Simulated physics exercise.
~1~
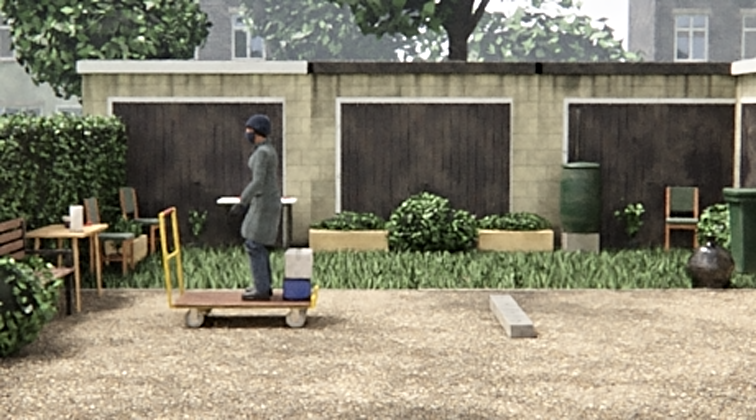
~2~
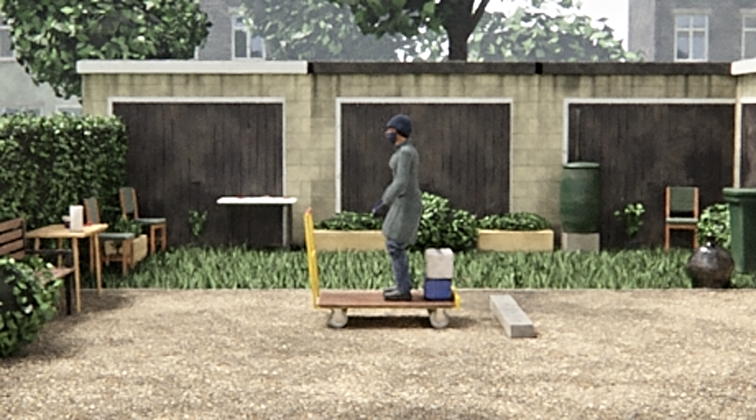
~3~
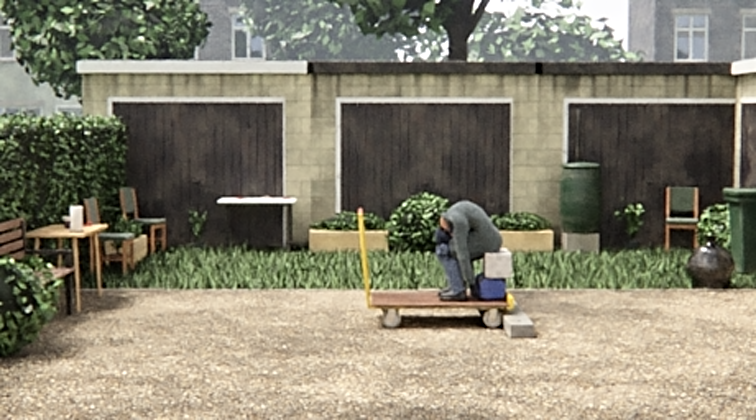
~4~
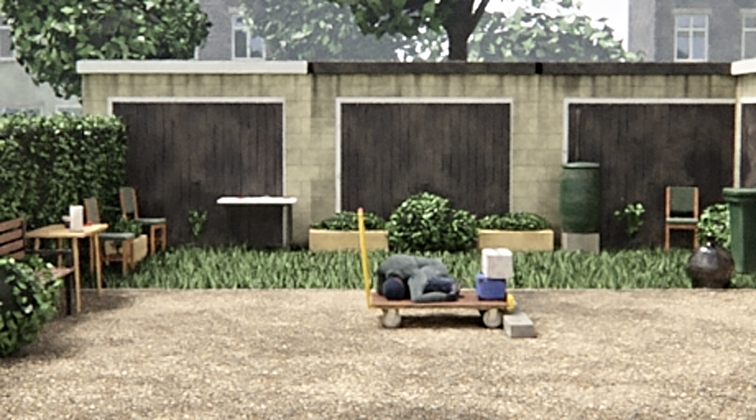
To begin with, a person in a long grey-green coat and dark cap stands on a flat trolley with a yellow handle, facing left, in a gravel yard before a row of garages. Behind the person, a white carton sits on top of a blue case. The trolley rolls to the right, carrying them all toward a pale beam on the ground. It stops against the beam, and the person folds forward at the waist, head dropping low. Finally the person lies slumped in a heap on the deck, while the carton and case remain stacked near its right end.
